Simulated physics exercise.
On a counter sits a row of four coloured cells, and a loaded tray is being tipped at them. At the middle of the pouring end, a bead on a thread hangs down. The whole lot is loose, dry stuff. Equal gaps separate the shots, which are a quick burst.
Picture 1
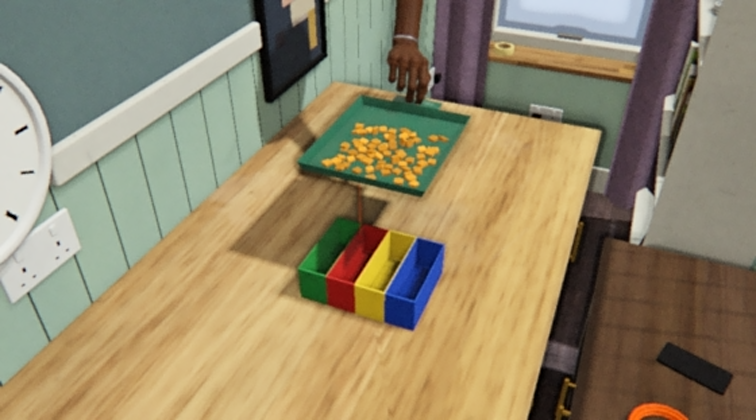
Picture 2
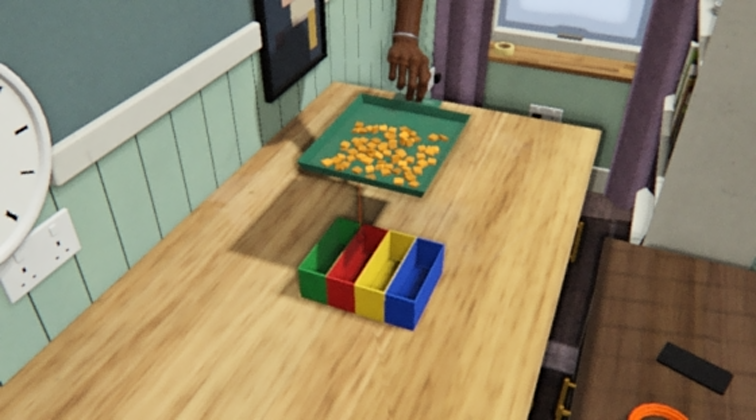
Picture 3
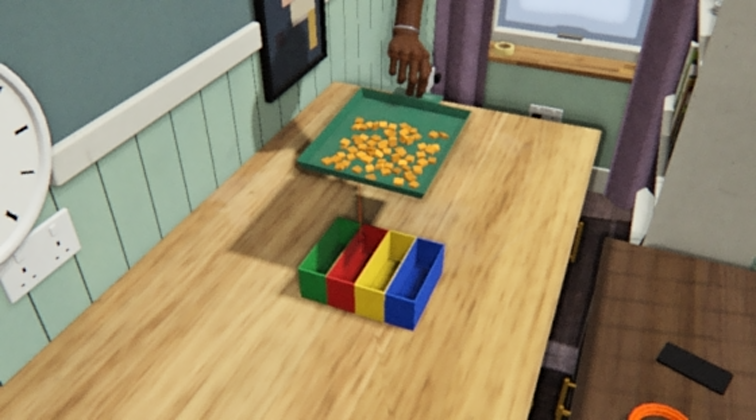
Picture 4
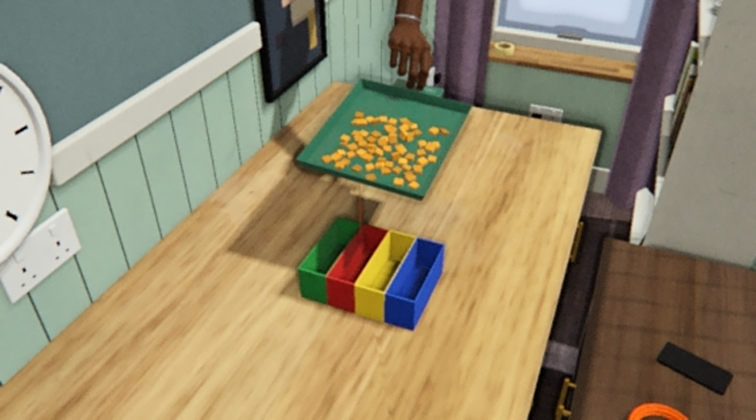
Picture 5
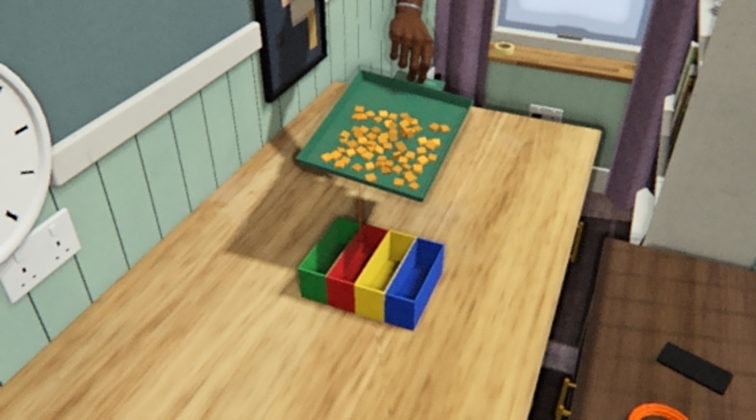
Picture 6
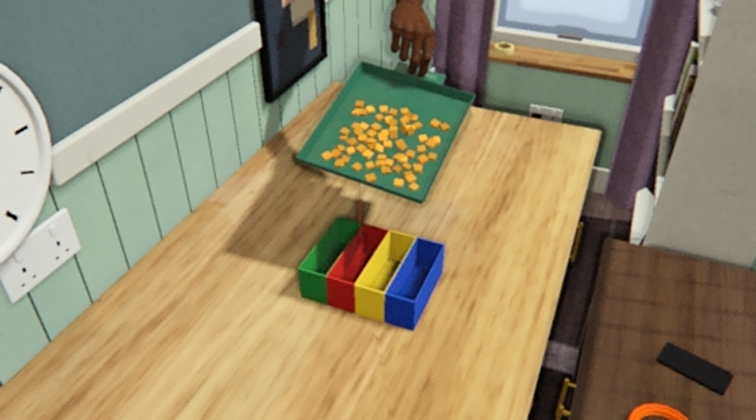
A hand gradually tilting a green tray of small orange crackers above a row of green, red, yellow and blue cells.
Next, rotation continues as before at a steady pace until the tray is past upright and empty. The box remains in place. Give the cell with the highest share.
Highest share: The blue cell.
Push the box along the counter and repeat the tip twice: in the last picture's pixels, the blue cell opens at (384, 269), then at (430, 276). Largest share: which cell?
So it would be blue first and the yellow cell after that.
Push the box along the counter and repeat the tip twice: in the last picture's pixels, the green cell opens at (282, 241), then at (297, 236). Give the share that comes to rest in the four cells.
Close to 20 in a hundred, followed by close to 30 in a hundred.
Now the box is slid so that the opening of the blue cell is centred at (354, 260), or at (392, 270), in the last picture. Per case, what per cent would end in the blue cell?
The first try yields 0% and the second yields 50%.
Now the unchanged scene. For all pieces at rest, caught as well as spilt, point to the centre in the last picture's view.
At about (413, 287), give or take.
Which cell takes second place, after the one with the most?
Rank 2: The yellow one.
Shortly afterwards, tray tipped steeply; the whole lot on the tray.
Next, tray tipped right over; near a third on the tray; near a quarter in the blue cell; a little in the yellow cell; near a quarter falling or outside the box.
Some moments later, tray tipped past a quarter turn; near two thirds in the blue cell; near a third in the yellow cell; only a few in the green cell; only a few falling or outside the box.
In the end, tray tipped past a quarter turn; near two thirds in the blue cell; near a third in the yellow cell; only a few in the green cell; none at all in the red cell; only a few outside the box.
